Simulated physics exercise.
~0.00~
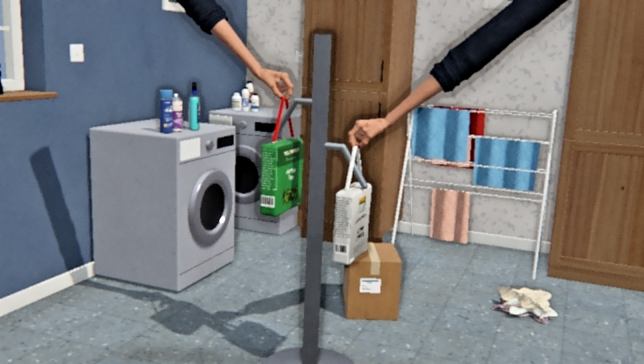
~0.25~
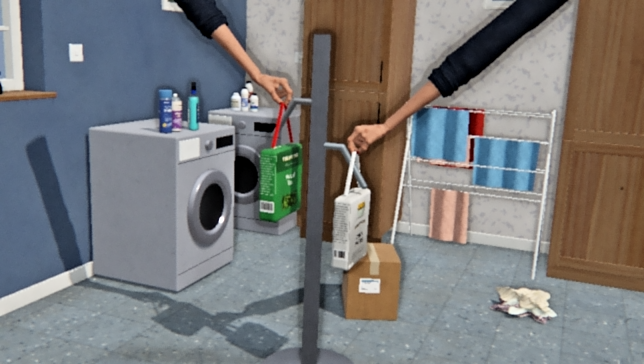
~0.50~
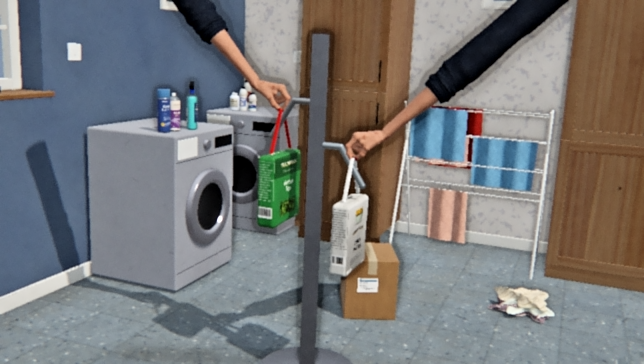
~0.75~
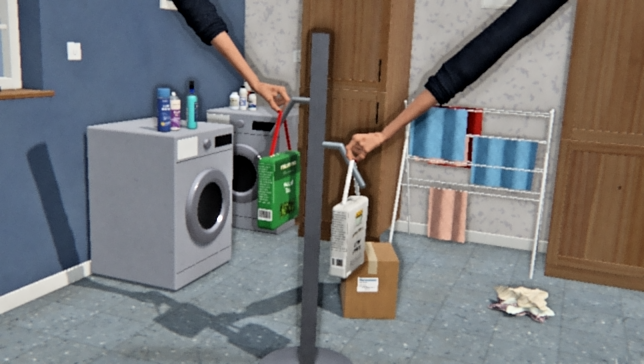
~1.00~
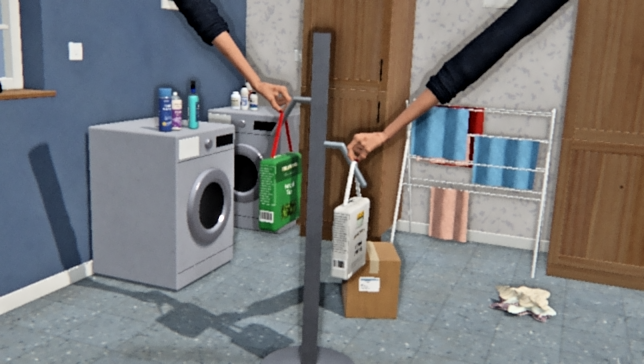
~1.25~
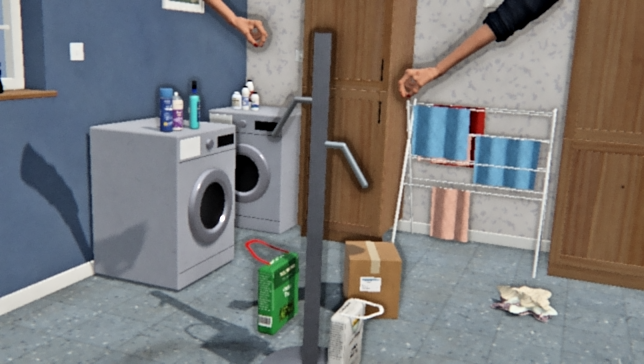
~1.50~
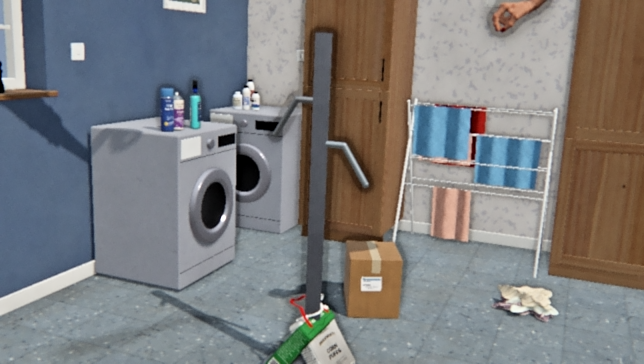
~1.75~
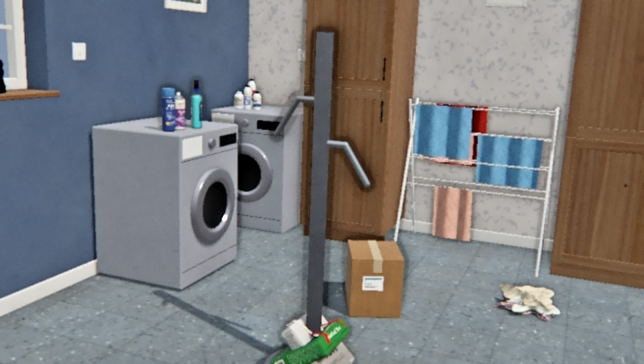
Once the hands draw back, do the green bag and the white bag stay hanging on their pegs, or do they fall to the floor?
Neither peg holds its bag. The green bag drops to the floor and the white bag comes down as well.
A green bag and a white bag, held by their loops, are lowered slightly by two hands at the pegs of a dark post in a laundry room. The hands let go and draw back, and both bags drop, ending slumped together on the floor by the post's base.
